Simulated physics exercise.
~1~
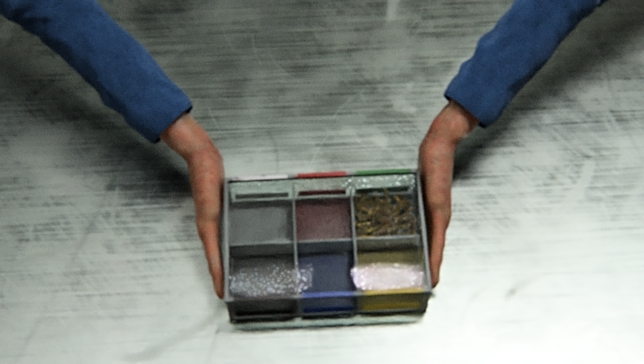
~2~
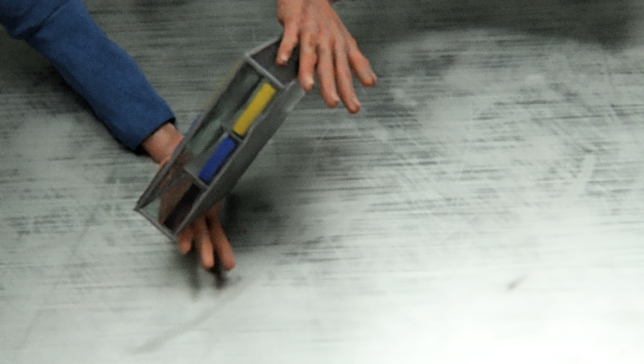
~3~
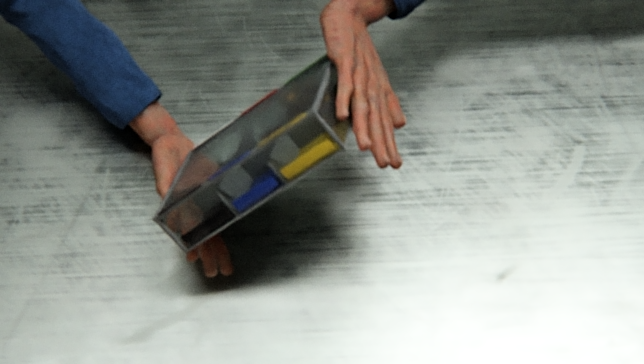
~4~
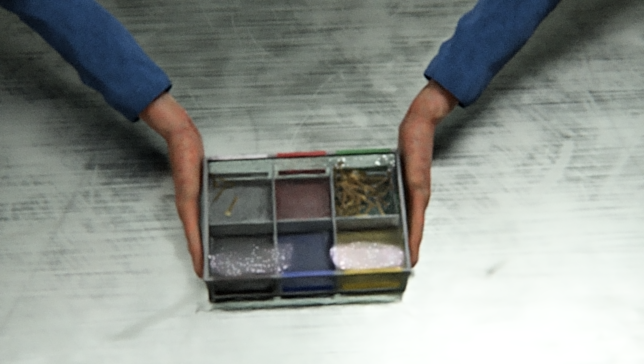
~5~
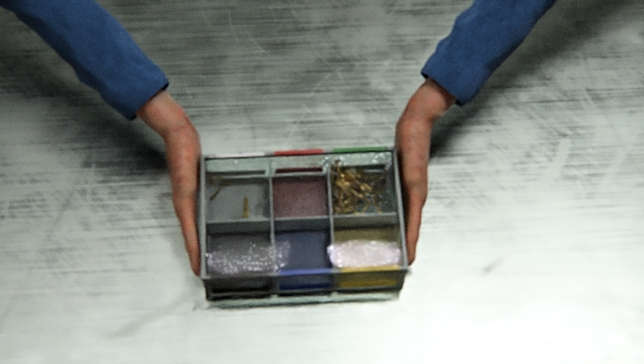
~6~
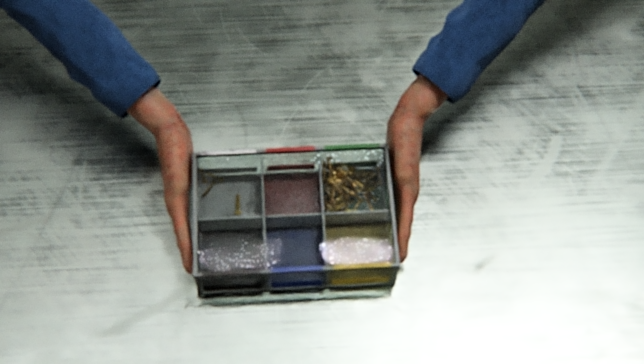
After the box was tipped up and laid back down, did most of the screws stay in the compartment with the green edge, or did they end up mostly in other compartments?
Most of them stayed in the green-edged compartment at the top right. Only a few ended up in the top left one, and the other compartments had none.
